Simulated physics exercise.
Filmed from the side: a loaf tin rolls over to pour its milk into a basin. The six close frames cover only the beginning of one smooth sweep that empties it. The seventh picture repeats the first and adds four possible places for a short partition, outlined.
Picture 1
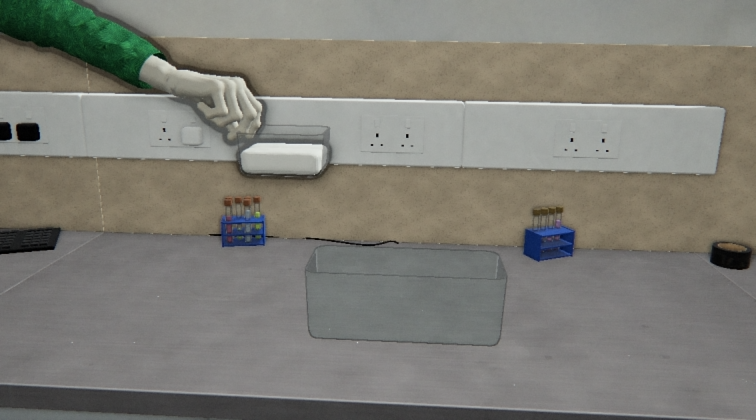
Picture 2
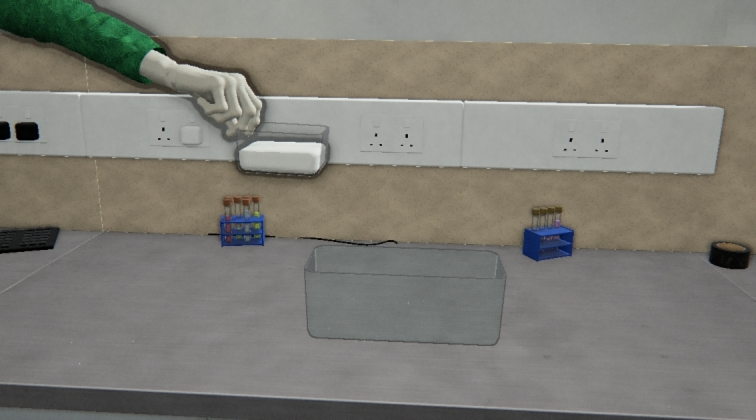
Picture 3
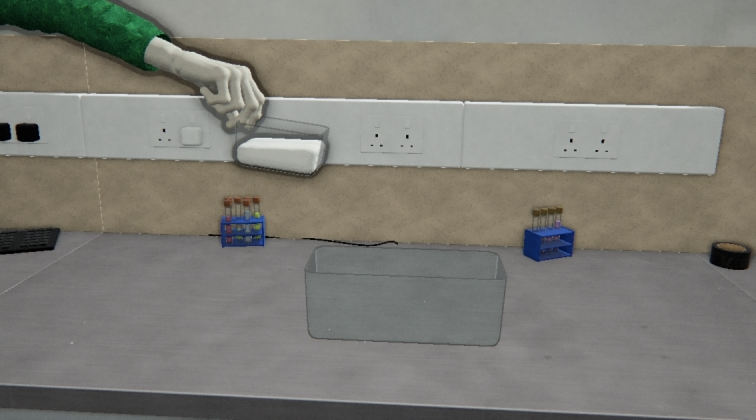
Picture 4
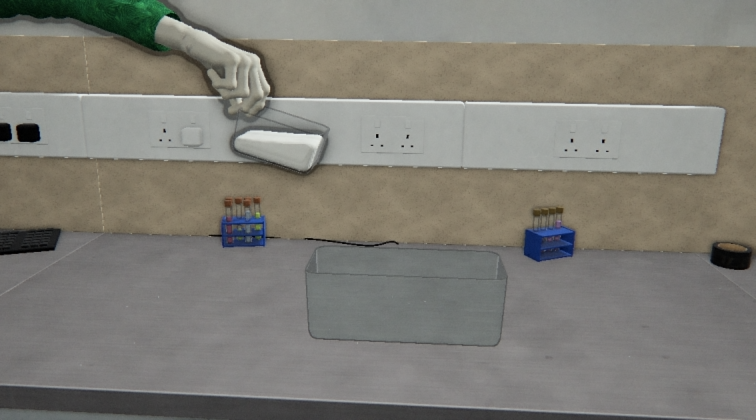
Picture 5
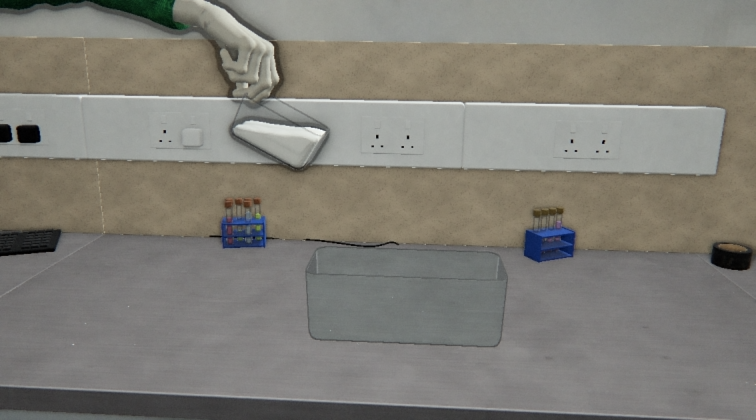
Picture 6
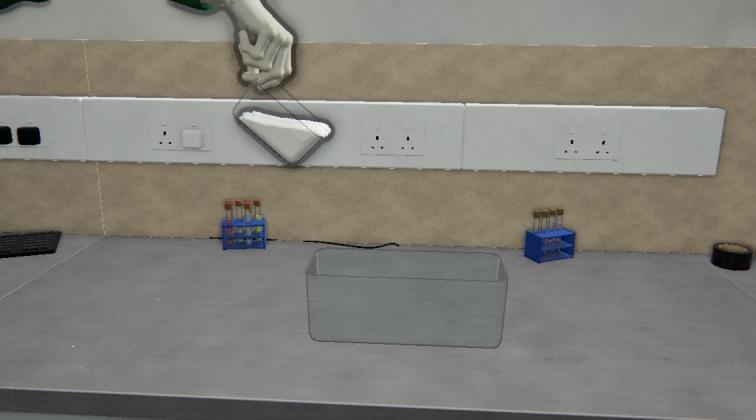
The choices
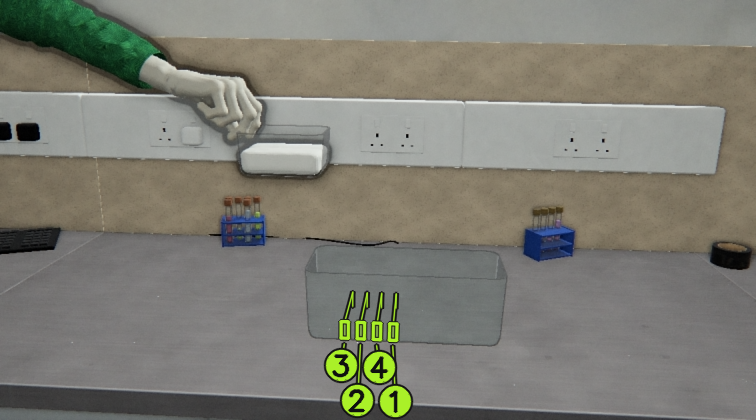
In the video, a pale hand with a green sleeve holds a clear container of white milk above a grey countertop, behind a larger empty basin, then gradually tilts it to the right until the milk reaches its lip.
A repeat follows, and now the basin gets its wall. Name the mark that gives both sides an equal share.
Go for 1.
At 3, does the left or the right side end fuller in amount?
The right side.
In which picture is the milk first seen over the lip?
In picture 6.
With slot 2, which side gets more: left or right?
The right one.
On the marked copy, 1 at (392, 345); 2 at (360, 344); 3 at (344, 343); 4 at (376, 345).
For slot 1, about 51 % ends left of the wall and 46 % right of it; 3 % is lost outside.
For slot 2, about 14 % ends left of the wall and 83 % right of it; 3 % is lost outside.
For slot 3, about 10 % ends left of the wall and 87 % right of it; 3 % is lost outside.
For slot 4, about 21 % ends left of the wall and 76 % right of it; 3 % is lost outside.
